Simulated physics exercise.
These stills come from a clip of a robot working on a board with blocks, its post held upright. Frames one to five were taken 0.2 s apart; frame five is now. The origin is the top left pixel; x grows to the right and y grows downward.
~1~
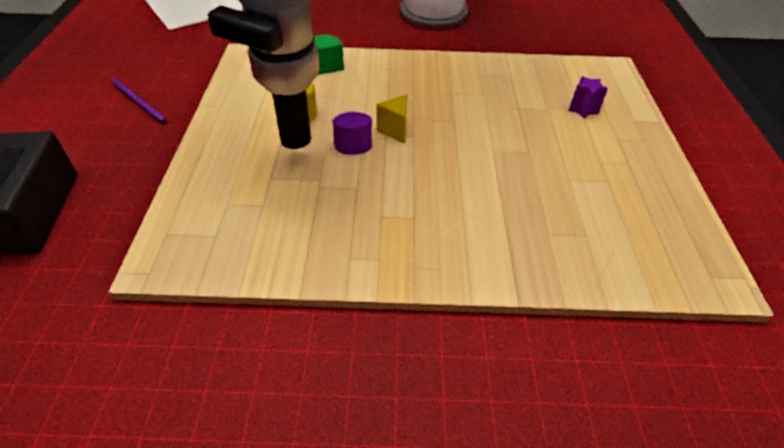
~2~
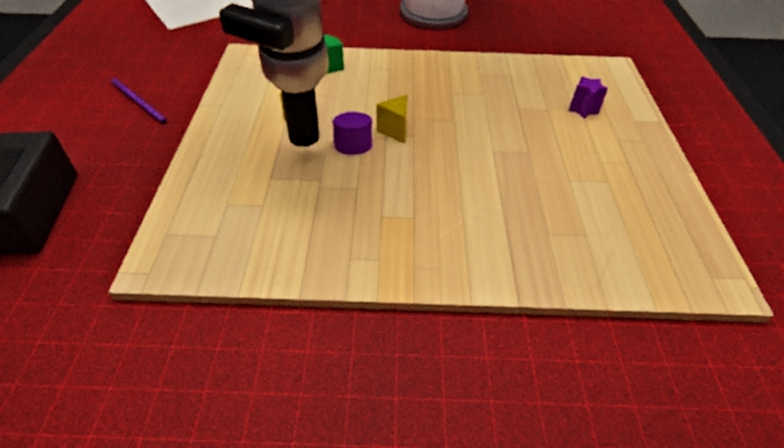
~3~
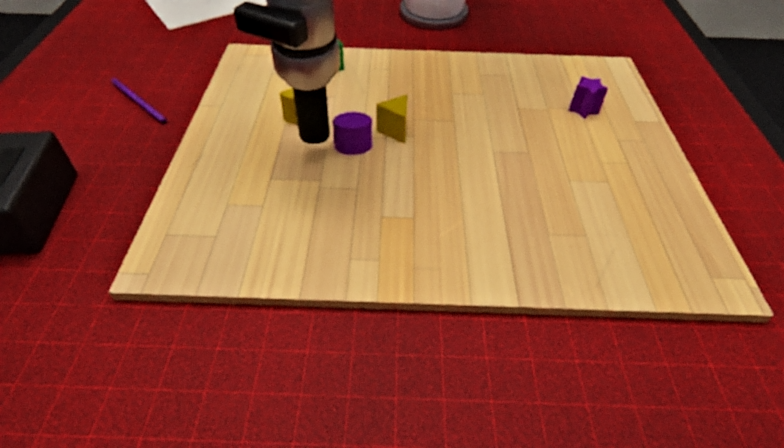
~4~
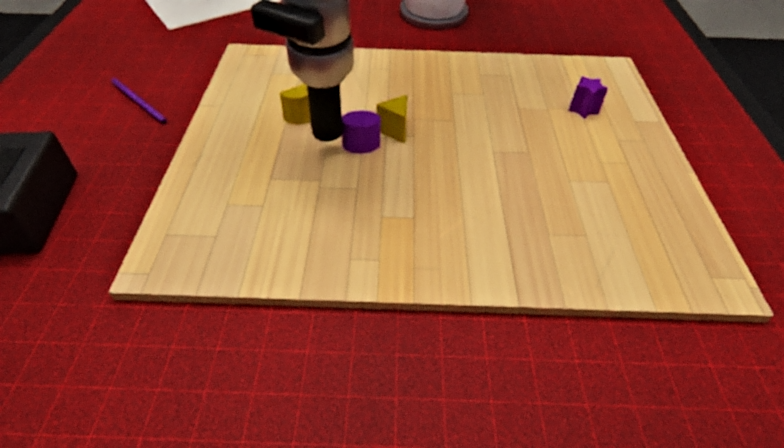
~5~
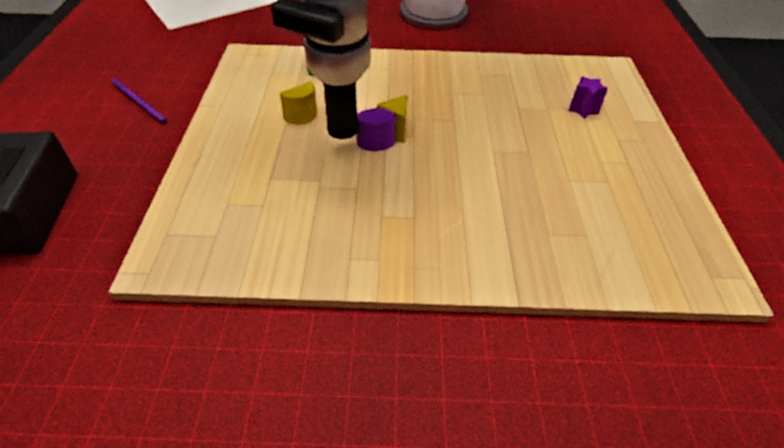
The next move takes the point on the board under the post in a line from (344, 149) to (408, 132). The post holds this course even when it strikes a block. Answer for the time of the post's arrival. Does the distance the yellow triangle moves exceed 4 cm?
In short: Yes.
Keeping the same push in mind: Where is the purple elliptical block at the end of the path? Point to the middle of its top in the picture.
Somewhere near (441, 110).
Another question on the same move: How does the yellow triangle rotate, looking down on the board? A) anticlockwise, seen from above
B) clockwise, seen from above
My pick is A.
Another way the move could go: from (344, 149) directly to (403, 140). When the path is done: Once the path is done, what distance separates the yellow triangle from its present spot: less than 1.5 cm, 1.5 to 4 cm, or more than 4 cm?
Between 1.5 and 4 cm.
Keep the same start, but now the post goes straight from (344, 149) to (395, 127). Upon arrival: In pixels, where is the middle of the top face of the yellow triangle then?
For the centre of its top, I'd go with (427, 92).
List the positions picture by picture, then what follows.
In the first picture, lower end of the post at (296, 140), tops of blocks, yellow D-shaped block hidden, purple elliptical block at (352, 119), yellow triangle at (396, 104).
In the second picture, post at (304, 138), blocks as before.
In the third picture, post at (315, 135), blocks as before.
In the fourth picture, post at (328, 133), purple elliptical block at (361, 118).
In the fifth picture, post at (343, 131), yellow D-shaped block at (300, 90), purple elliptical block at (376, 116), yellow triangle at (396, 104).
What follows on the original path. Halfway along, post at (378, 122); purple elliptical block at (411, 112), turned 25° clockwise; yellow triangle at (417, 97), turned 30° anticlockwise.
At the end, post at (409, 114); yellow D-shaped block not moved; purple elliptical block at (441, 110), turned 60° clockwise; yellow triangle at (431, 91), turned 50° anticlockwise.
